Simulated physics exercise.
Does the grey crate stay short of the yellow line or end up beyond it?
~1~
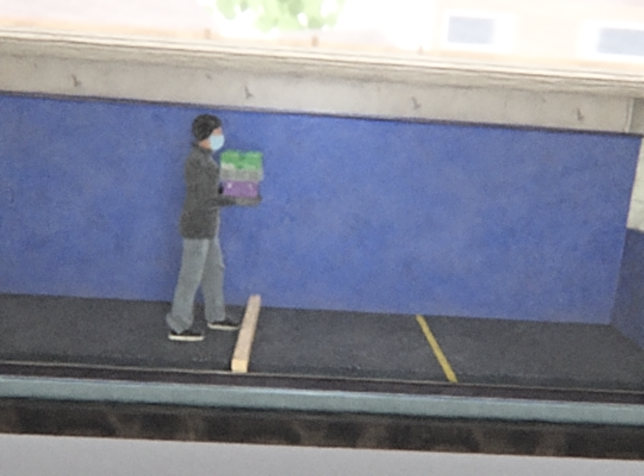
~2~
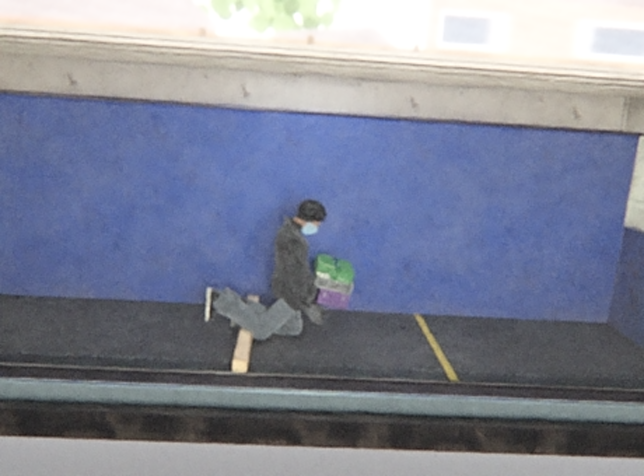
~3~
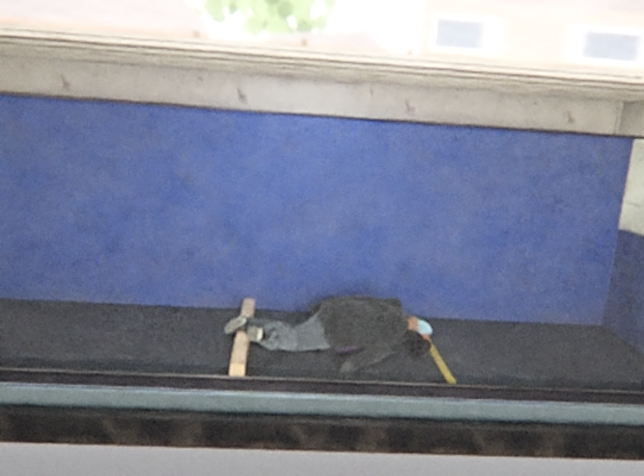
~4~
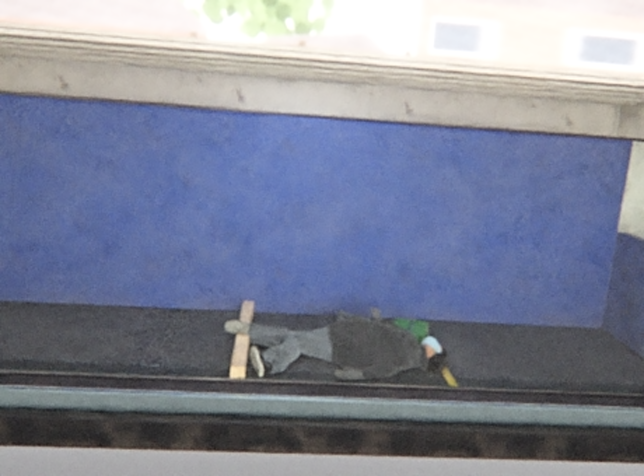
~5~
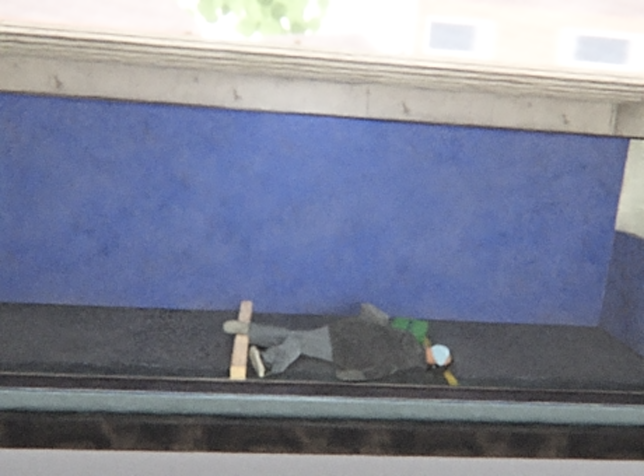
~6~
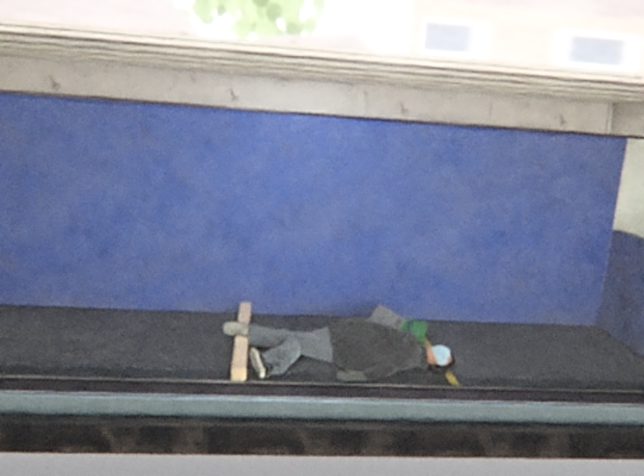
The grey crate stays short of the yellow line, coming to rest by the fallen person and the green carton.
A masked person carrying stacked boxes topples rightward over a beam and ends sprawled beside them.
